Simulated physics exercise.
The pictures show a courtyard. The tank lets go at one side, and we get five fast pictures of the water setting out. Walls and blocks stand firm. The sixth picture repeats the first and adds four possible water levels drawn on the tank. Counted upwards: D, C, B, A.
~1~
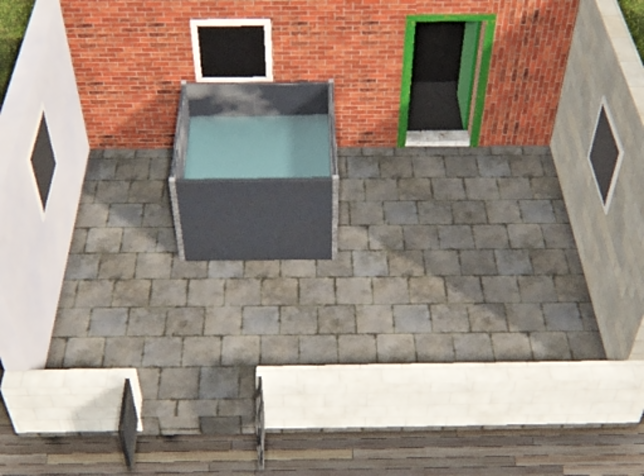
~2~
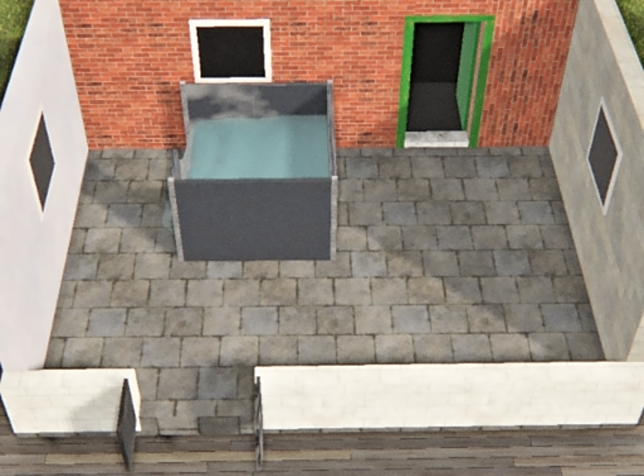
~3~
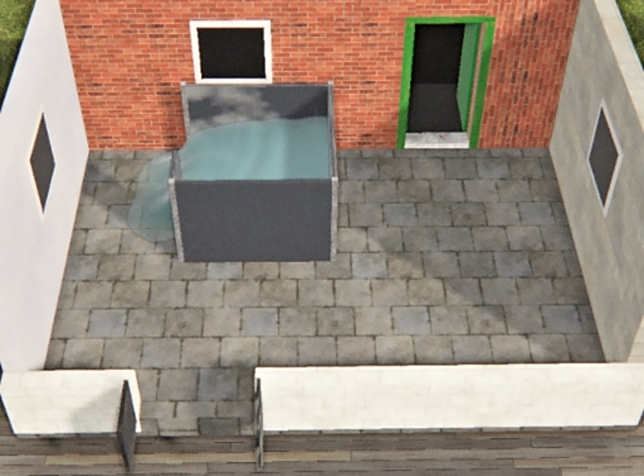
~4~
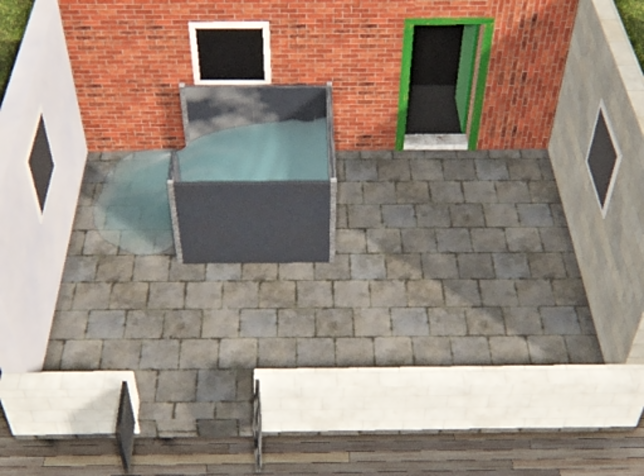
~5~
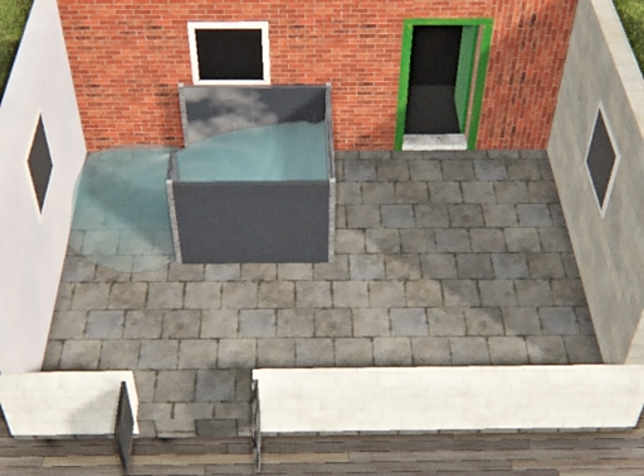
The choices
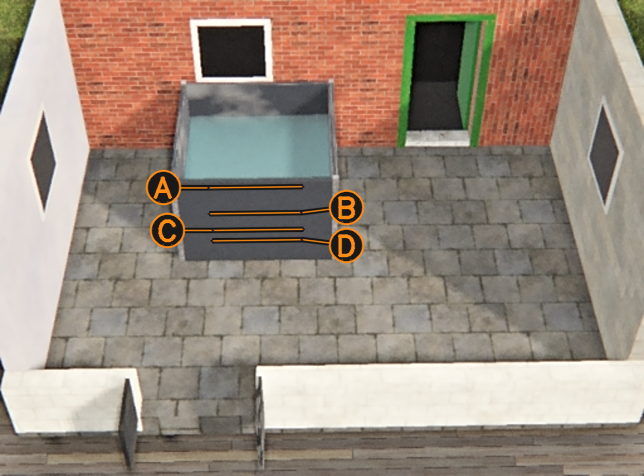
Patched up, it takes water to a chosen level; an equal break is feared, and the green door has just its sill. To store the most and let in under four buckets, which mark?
I would pick mark B.
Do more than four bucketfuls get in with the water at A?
Yes, it does.
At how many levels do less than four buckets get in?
Three.
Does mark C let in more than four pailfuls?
No.
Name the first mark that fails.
It is A.
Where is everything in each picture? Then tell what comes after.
Water in the tank at rest, its middle at (258, 159); foot of the green doorway at (437, 146); open gate at (196, 365).
Water covers 1 % of the ground, its front hidden from here.
Water covers 4 % of the ground and shows as far out as (148, 233).
Water covers 8 % of the ground and shows as far out as (101, 225).
Water covers 12 % of the ground and shows as far out as (69, 239).
On the marked copy, A at (254, 187); B at (256, 213); C at (257, 229); D at (257, 240); from the bottom up D, C, B, A.
If A is chosen, about 9 bucketfuls get in.
If B is chosen, a splash gets over, under a bucket.
If C is chosen, nothing gets over.
If D is chosen, nothing gets over.
